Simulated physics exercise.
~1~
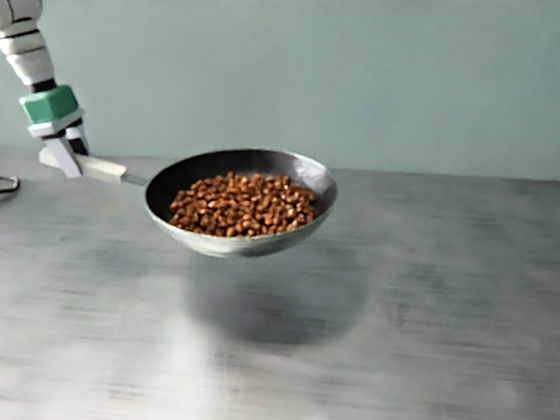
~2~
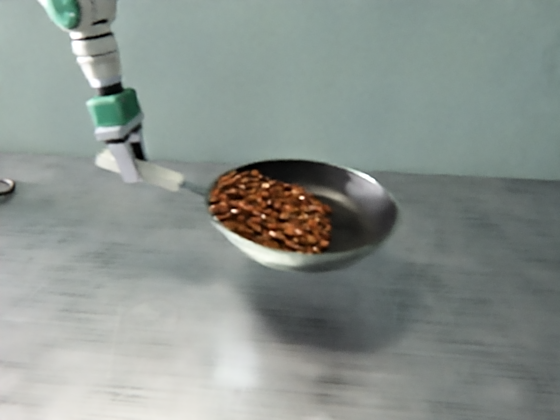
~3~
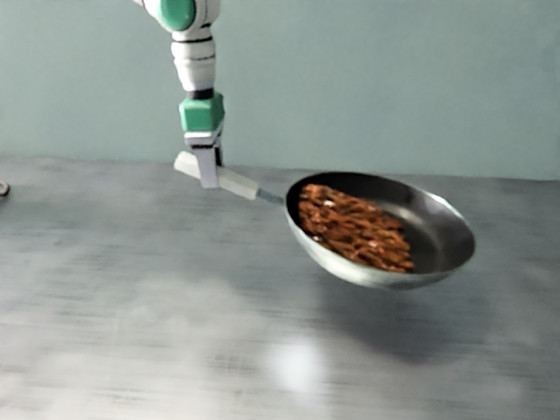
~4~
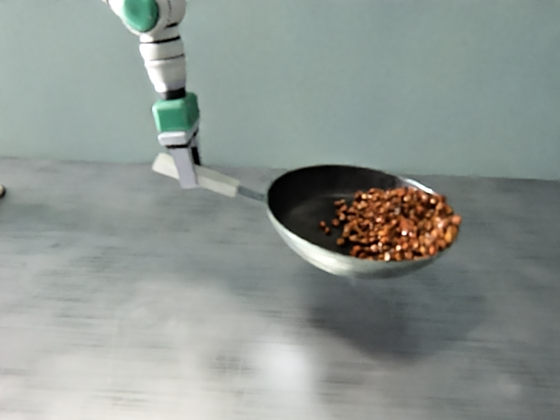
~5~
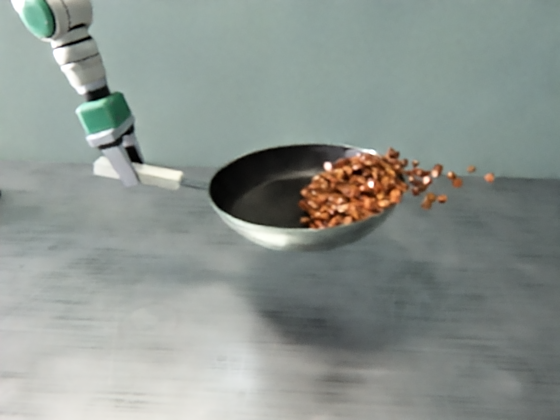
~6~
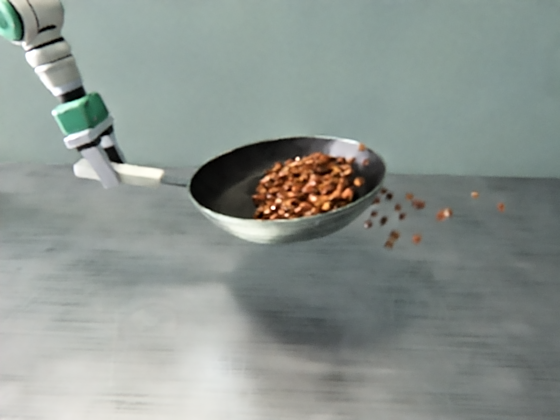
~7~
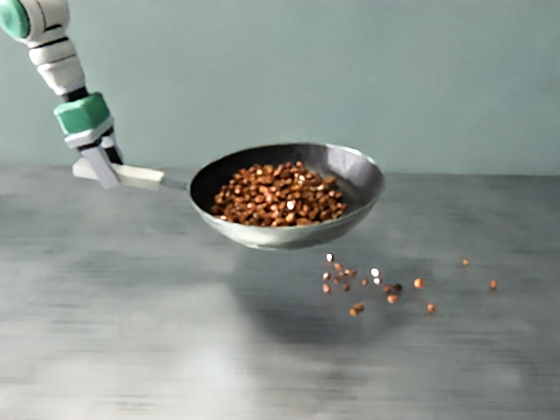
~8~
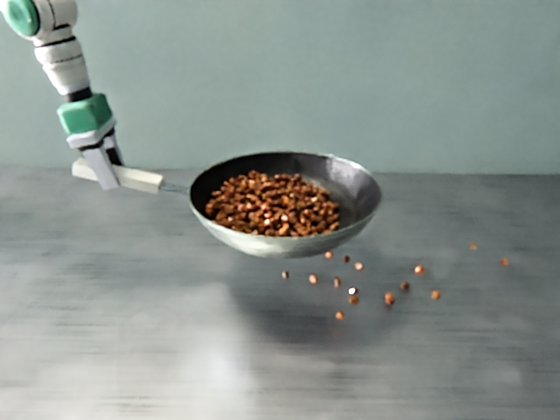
At the start, a robot arm with green and white parts holds a dark frying pan heaped with small reddish-brown pellets above a grey table. The arm sweeps the pan to the right, and the pellets bunch up on the side nearest the handle. It then pulls the pan back to the left, and the load slides toward the far rim. A small number of pellets fly over that rim and fall toward the table. The pan settles nearly level, with most of the pellets still inside and a scattering of loose ones below and to the right.
